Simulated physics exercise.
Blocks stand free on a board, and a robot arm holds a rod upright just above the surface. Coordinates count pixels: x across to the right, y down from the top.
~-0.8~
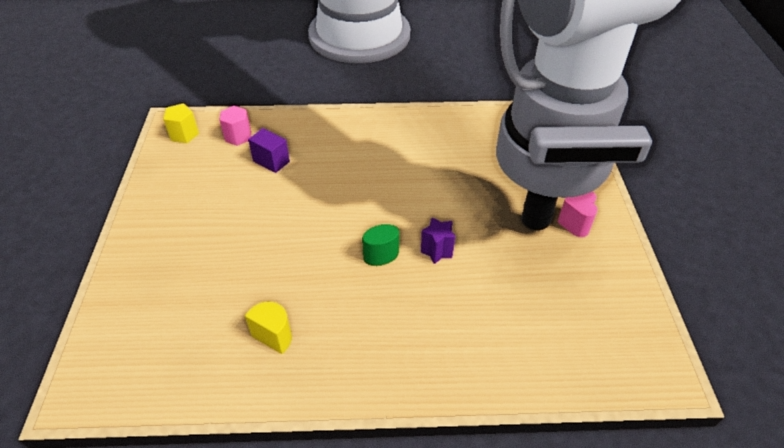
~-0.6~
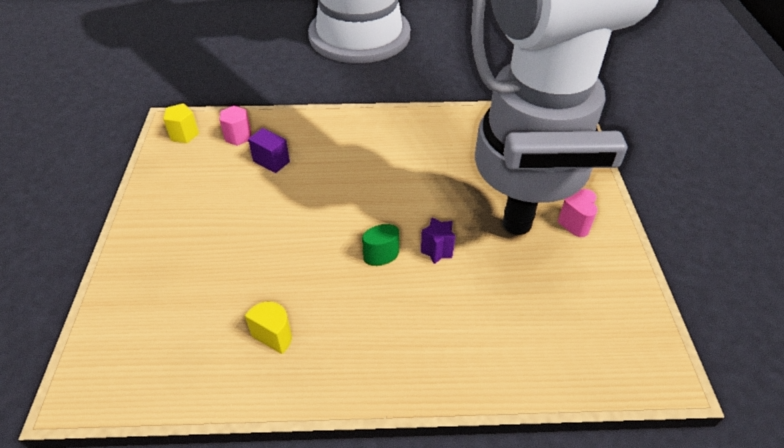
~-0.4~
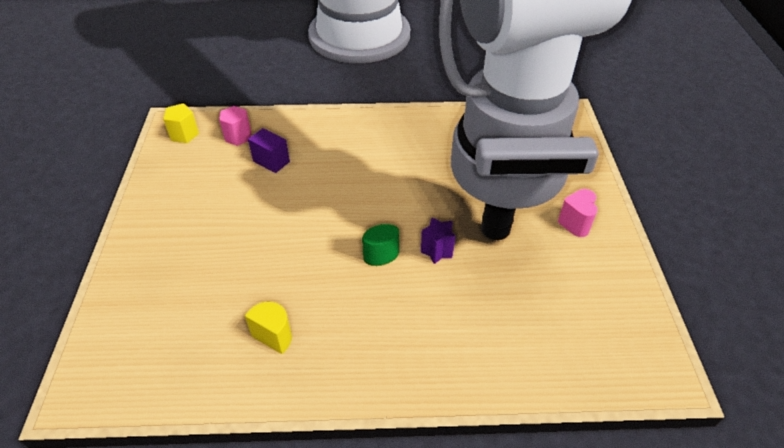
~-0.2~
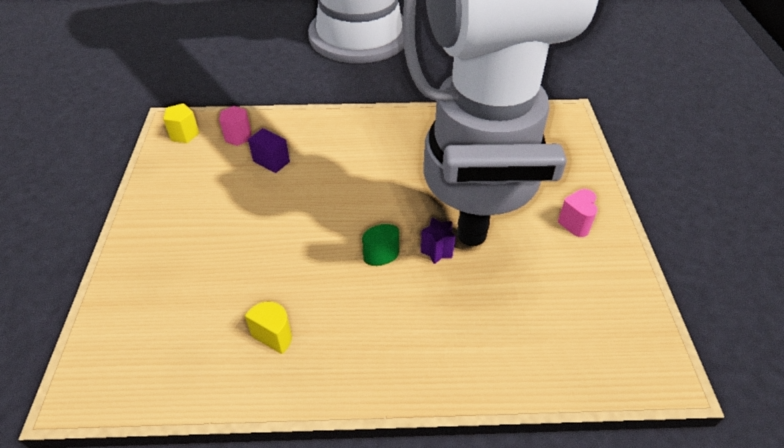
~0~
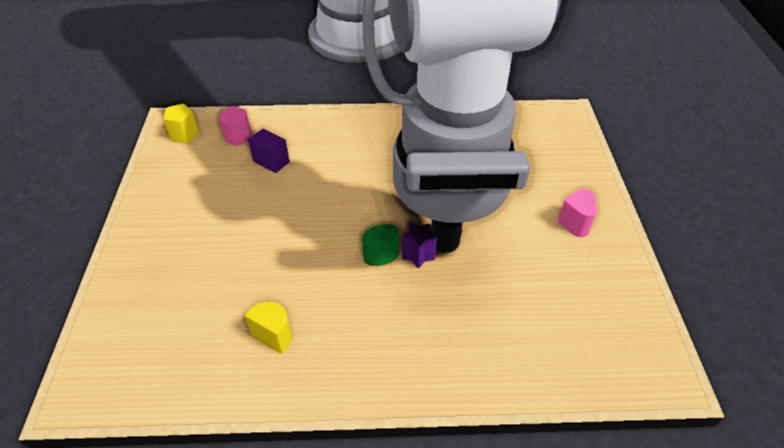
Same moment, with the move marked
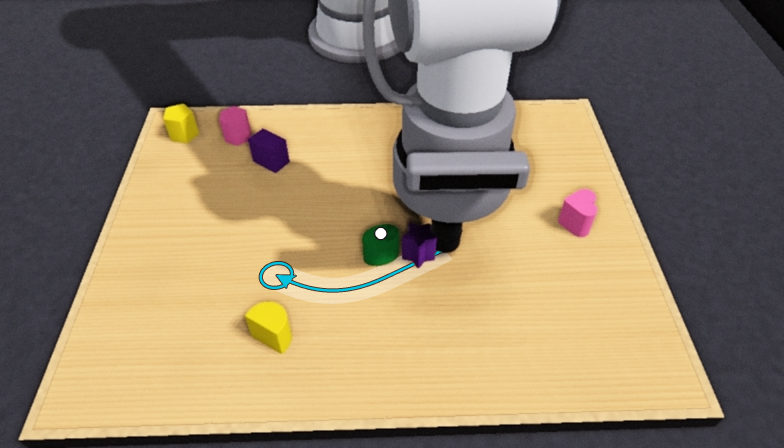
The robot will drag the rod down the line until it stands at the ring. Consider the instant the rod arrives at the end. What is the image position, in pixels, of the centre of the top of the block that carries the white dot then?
Its top face will be centred at roughly (327, 227).
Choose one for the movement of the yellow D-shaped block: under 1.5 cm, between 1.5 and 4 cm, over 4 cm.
Of the three bands, it's under 1.5 cm.
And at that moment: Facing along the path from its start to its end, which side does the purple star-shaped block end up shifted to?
It goes toward the right-hand side.
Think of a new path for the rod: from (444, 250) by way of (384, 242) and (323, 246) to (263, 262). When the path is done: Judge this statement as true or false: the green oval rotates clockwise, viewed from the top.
That statement is not accurate.
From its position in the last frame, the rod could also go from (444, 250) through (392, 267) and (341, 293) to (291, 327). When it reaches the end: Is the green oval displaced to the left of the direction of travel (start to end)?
Final answer: No.
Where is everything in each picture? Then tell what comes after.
Rod tip at (535, 221); block tops, yellow D-shaped block at (268, 315); green oval at (381, 234); purple star-shaped block at (439, 229), in the first frame.
Rod at (517, 225); blocks unchanged, in the second frame.
Rod at (496, 230); blocks unchanged, in the third frame.
Rod at (472, 236); blocks unchanged, in the fourth frame.
Rod at (445, 243); yellow D-shaped block at (268, 315); green oval at (381, 234); purple star-shaped block at (420, 233), in the fifth frame.
Path on the board, from (444, 250) by way of (393, 274) and (334, 291) to (276, 275); the dot is on the green oval.
What follows on the original path. One third of the way, rod at (393, 267); green oval at (341, 236), turned 15° clockwise; purple star-shaped block at (364, 248), turned 25° clockwise.
Two thirds of the way, rod at (333, 284); green oval at (326, 228), turned 35° clockwise; purple star-shaped block at (320, 248), turned 80° clockwise.
At the end, rod at (275, 268); yellow D-shaped block in place; green oval at (327, 227), turned 40° clockwise; purple star-shaped block at (295, 237), turned 145° clockwise.
